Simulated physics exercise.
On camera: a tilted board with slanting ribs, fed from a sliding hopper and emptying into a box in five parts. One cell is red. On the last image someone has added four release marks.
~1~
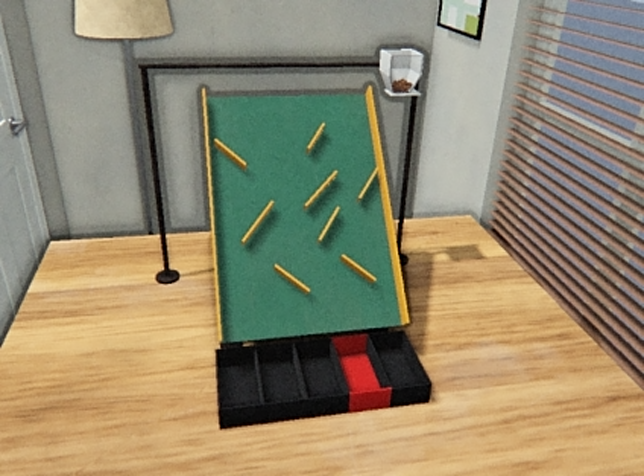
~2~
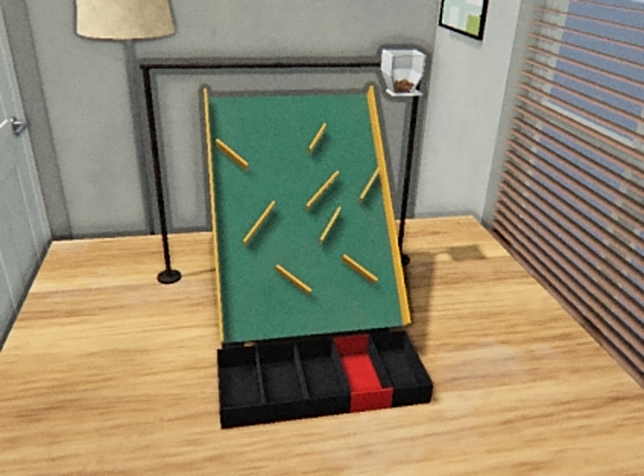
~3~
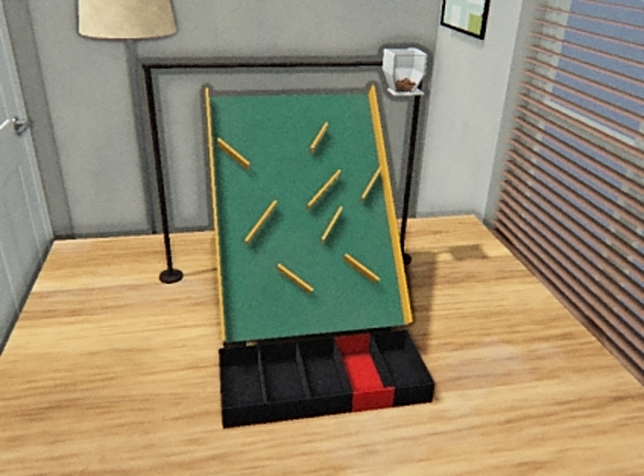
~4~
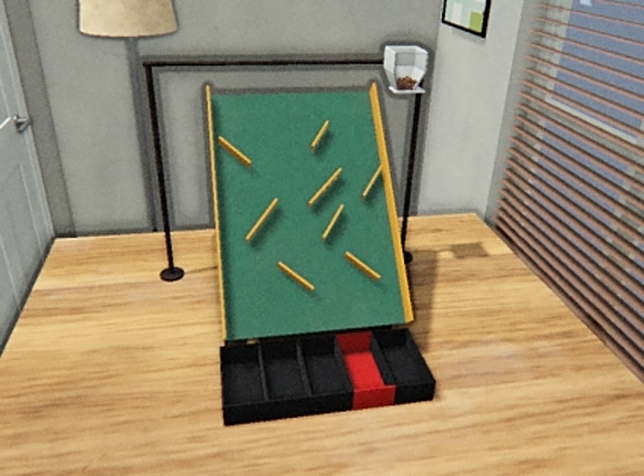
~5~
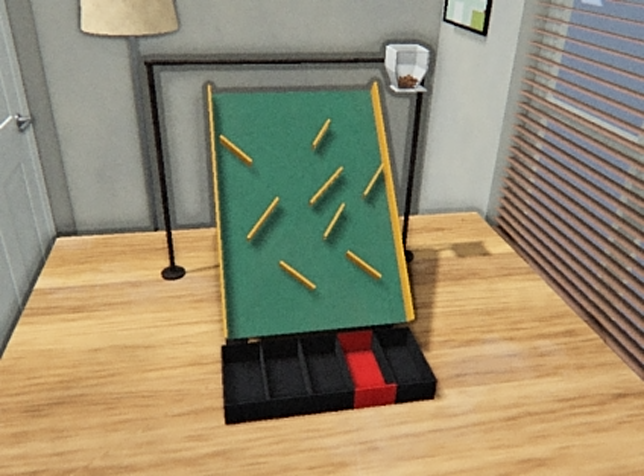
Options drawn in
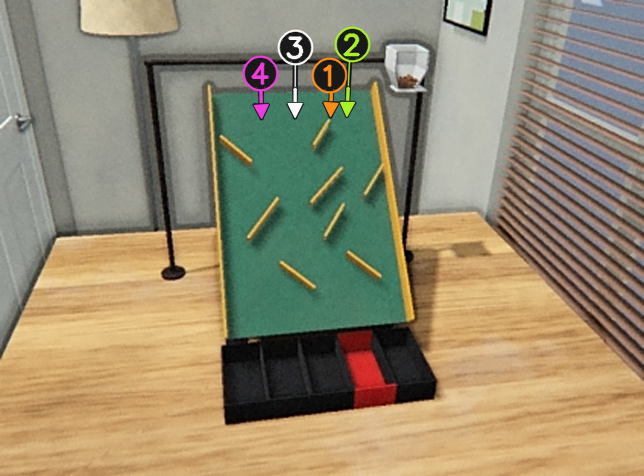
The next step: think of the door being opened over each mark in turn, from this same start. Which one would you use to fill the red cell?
Take 3.
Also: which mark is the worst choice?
That is mark 2.
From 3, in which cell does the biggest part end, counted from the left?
The fourth.
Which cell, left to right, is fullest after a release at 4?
It is the first one.
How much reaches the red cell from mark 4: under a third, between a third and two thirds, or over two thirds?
Under a third.
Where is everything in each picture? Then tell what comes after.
In the first picture, hopper near (400, 84), cereal balls, door shut.
In the second picture, ribs (217, 139) to (247, 165), (310, 148) to (325, 124), (307, 206) to (338, 171).
In the third picture, ribs (363, 197) to (381, 167), (246, 241) to (276, 201), (323, 239) to (342, 207).
In the fourth picture, ribs (279, 263) to (314, 288), (347, 253) to (380, 277).
In the fifth picture, red cell near (375, 396), number 4 of 5 from the left.
On the marked copy, mark 1 meets the board at (330, 111); mark 2 meets the board at (347, 111); mark 3 meets the board at (295, 112); mark 4 meets the board at (261, 113).
With 1, close to a quarter in the red cell, the bulk in other cells.
With 2, a small share in the red cell, the bulk in other cells.
With 3, the bulk in the red cell, close to a quarter in other cells.
With 4, close to a quarter in the red cell, the bulk in other cells.
